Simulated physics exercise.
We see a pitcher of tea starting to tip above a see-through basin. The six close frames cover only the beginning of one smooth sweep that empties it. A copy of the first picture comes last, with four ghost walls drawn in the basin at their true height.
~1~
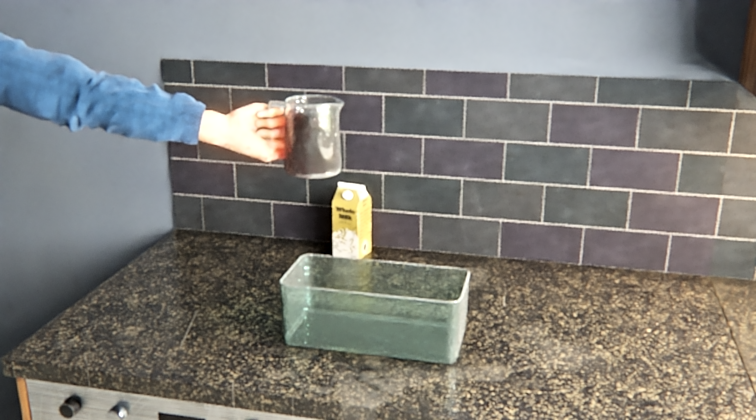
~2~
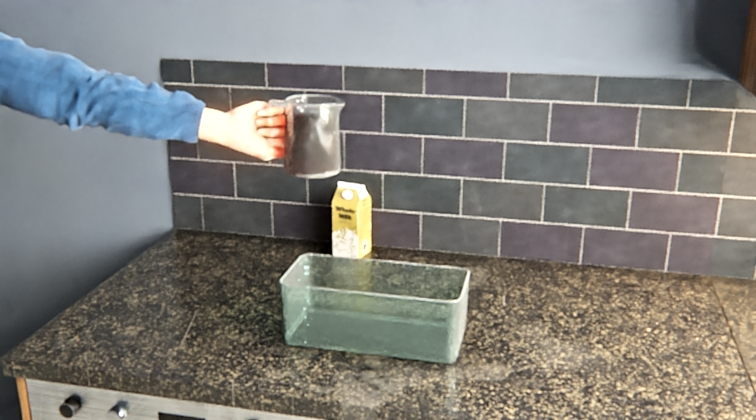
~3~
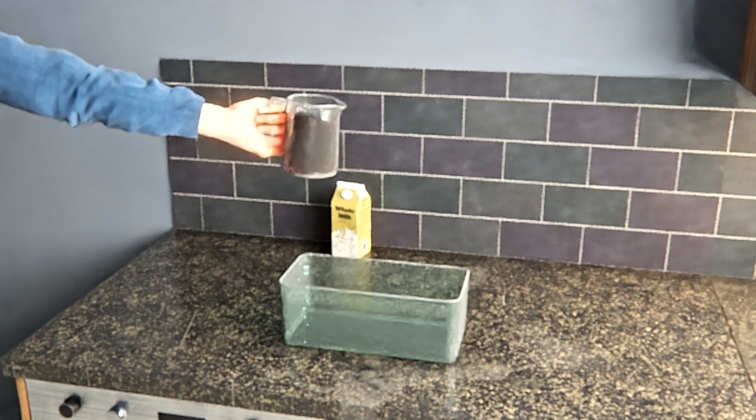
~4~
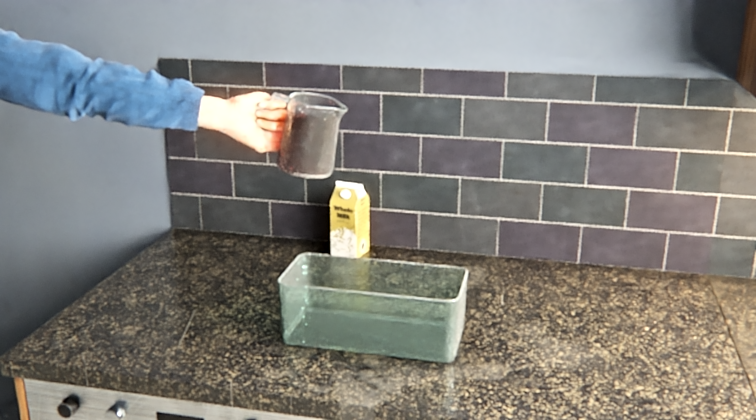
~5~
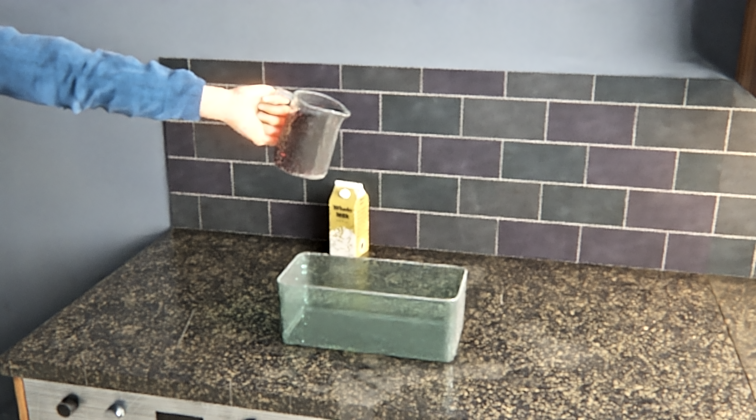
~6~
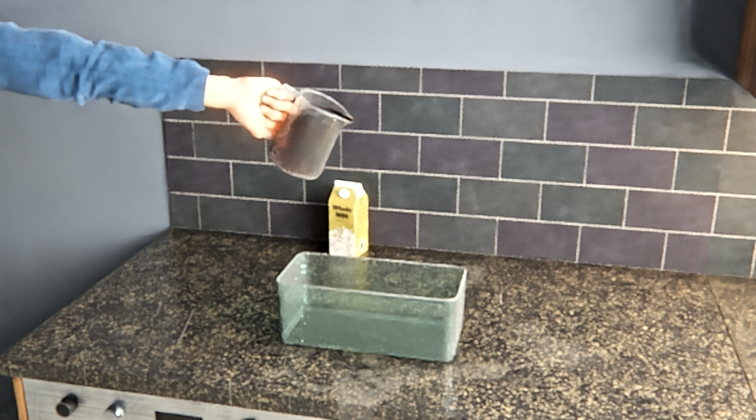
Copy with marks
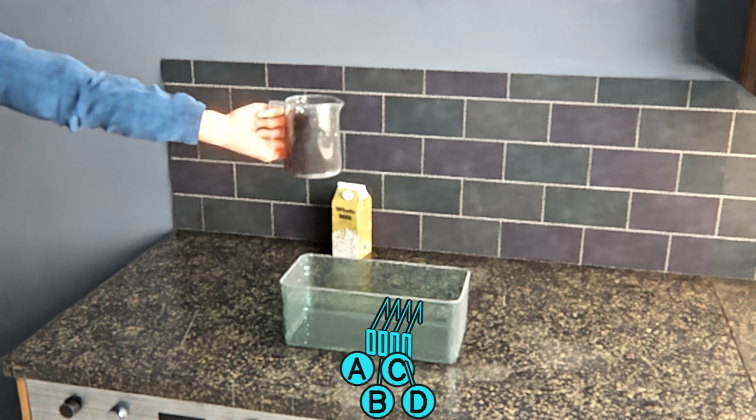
A hand in a blue sleeve, reaching in from the left, holds a clear pitcher of dark liquid upright, then tilts it gradually rightward above a see-through, greenish basin. The basin sits on a speckled brown stone counter, with a yellow and white milk carton behind it. Dark purple and green-grey tiles line the wall, seen from slightly above in a nearly steady view.
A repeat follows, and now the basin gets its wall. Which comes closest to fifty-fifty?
The best slot is D.
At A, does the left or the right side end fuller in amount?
The right side.
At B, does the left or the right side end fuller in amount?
The right side.
On the marked copy, A at (370, 357); B at (382, 359); C at (393, 360); D at (405, 362).
With A, about 7 % ends left of the wall and 89 % right of it; 4 % is lost outside.
With B, about 10 % ends left of the wall and 87 % right of it; 4 % is lost outside.
With C, about 21 % ends left of the wall and 76 % right of it; 4 % is lost outside.
With D, about 54 % ends left of the wall and 41 % right of it; 4 % is lost outside.
